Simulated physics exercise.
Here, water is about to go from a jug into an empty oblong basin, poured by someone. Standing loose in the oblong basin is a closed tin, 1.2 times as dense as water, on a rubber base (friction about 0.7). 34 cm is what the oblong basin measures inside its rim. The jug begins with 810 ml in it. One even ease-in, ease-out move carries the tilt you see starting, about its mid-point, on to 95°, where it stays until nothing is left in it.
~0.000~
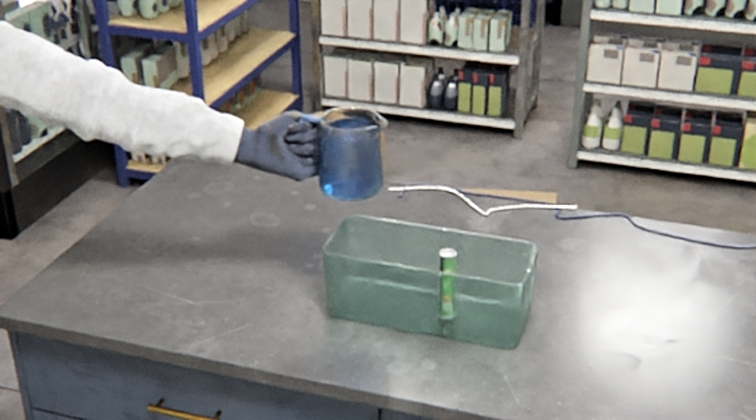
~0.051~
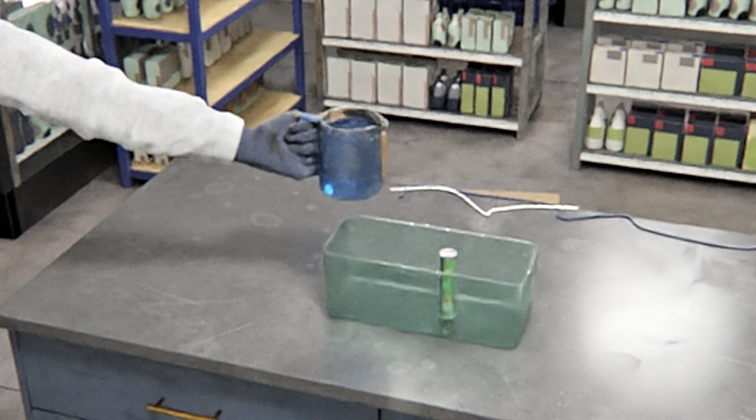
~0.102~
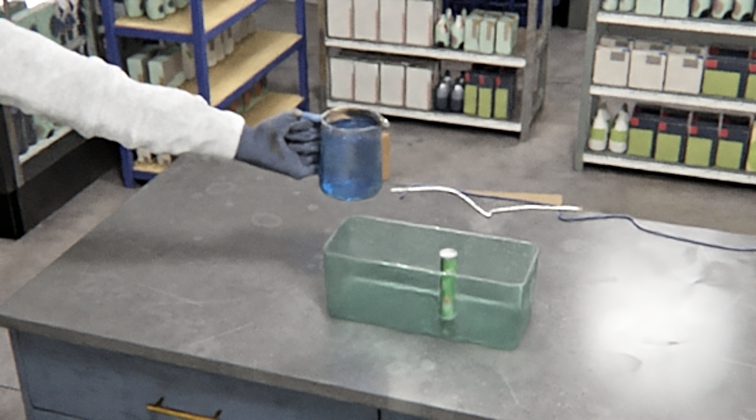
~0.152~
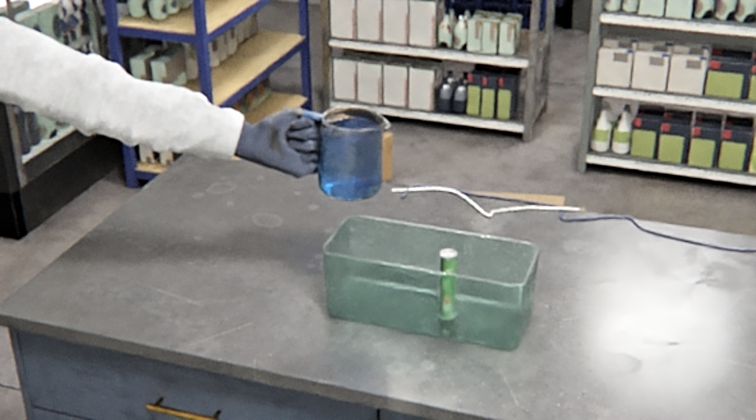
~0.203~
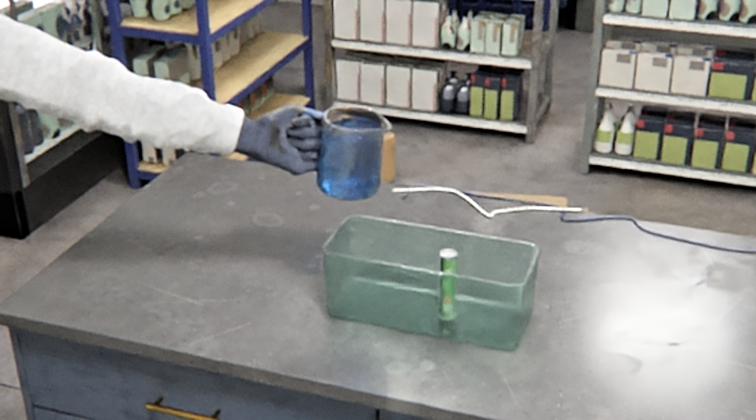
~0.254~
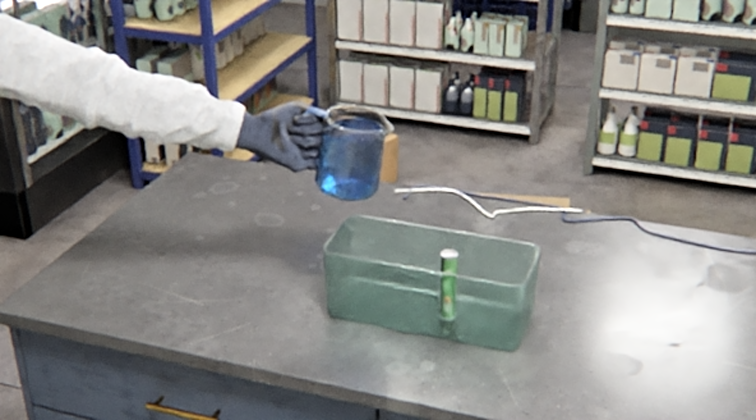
At first, a dark-gloved hand at the left holds a jug of blue liquid upright above a table, near an oblong greenish basin with a small green tin standing inside. The hand then slowly tips the jug slightly to the right, while the basin and tin stay still.
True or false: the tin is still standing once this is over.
False.
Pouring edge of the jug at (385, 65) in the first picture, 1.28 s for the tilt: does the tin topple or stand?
Then it tips over.
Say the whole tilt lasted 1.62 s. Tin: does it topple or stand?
Outcome - the tin comes down.
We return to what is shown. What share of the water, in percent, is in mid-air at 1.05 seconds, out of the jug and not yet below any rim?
In-air share: About 20 %.
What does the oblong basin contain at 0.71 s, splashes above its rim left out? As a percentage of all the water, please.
Roughly 1 percent.
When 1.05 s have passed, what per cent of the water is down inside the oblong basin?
Around 30 per cent of the whole.
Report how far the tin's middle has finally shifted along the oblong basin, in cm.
All told, the tin's centre has moved close to 7.5 cm.
Then, 0.71 s in, the tilt is 56° and 90 per cent is still to pour; the tin stands where it began.
Then, 1.05 s in, the tilt is 88° and 50 per cent is still to pour; the tin leans 16°.
Then, 1.40 s in, the tilt is 95° and 15 per cent is still to pour; the tin lies on its side.
Then, 1.78 s in, the tilt is 95° and 5 per cent is still to pour; the tin lies on its side.
Finally, the tin lies on its side.
